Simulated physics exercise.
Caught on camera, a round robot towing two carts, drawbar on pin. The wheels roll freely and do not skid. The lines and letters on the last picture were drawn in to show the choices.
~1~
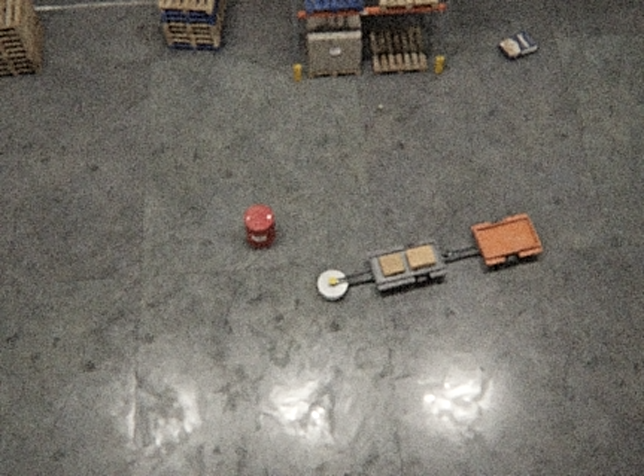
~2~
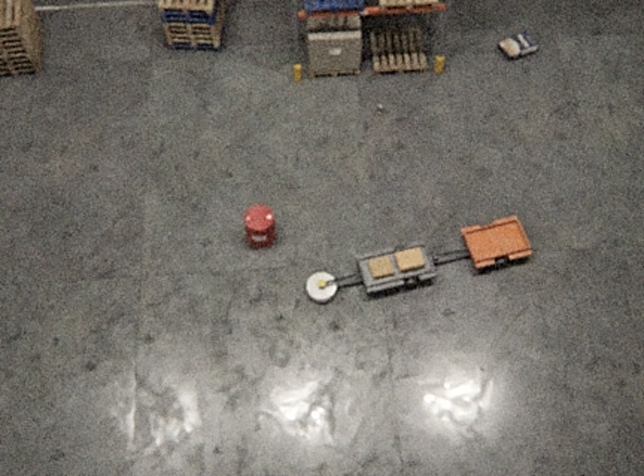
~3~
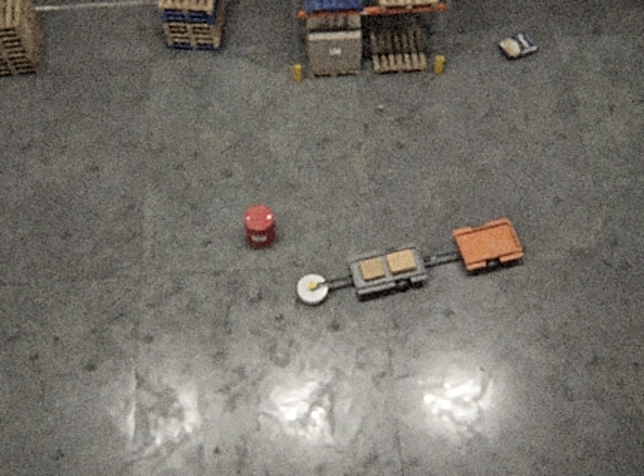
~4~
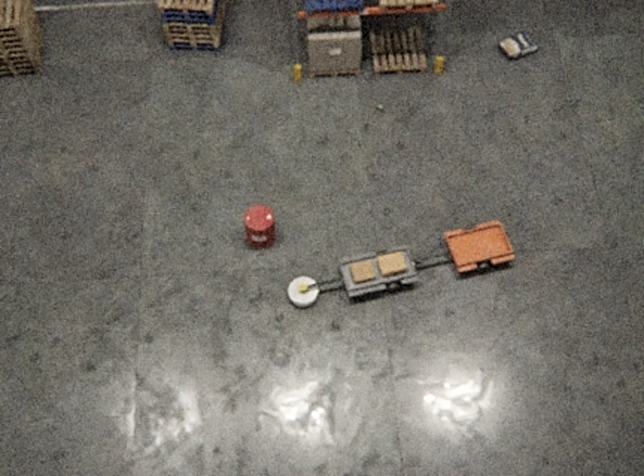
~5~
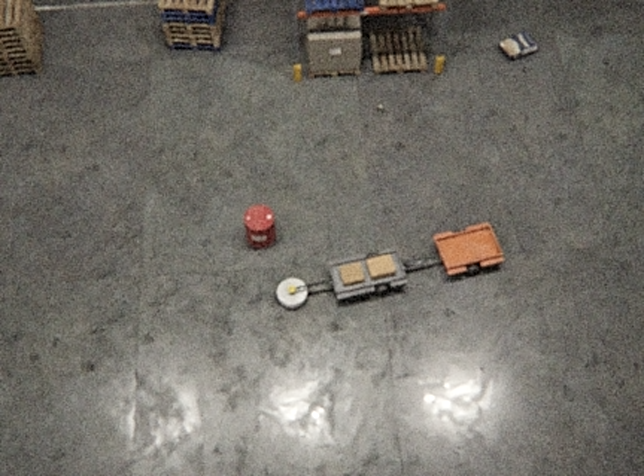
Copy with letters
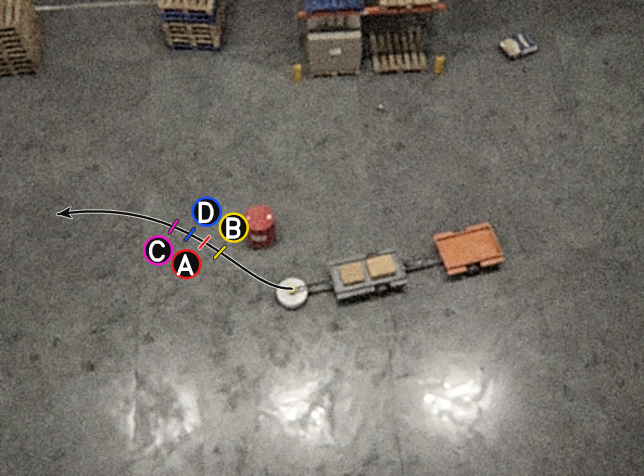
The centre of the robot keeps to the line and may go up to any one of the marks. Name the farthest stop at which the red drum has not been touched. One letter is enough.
At B, and not beyond.
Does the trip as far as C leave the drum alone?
No.
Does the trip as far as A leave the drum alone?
For that mark, no.
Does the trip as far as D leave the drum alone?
No.
On the marked copy, A at (204, 242); B at (220, 252); C at (173, 227); D at (190, 234); the route from (292, 289) via (179, 229) to (58, 214).
Taking B. A third of the way, robot (265, 285), last cart (444, 254).
Two thirds of the way, robot (240, 269), last cart (420, 261).
When it is over, robot (221, 256), last cart (398, 266); nothing has been touched.
As for the rest, A is too far, the drum has been hit; C is too far, the drum has been hit; D is too far, the drum has been hit.
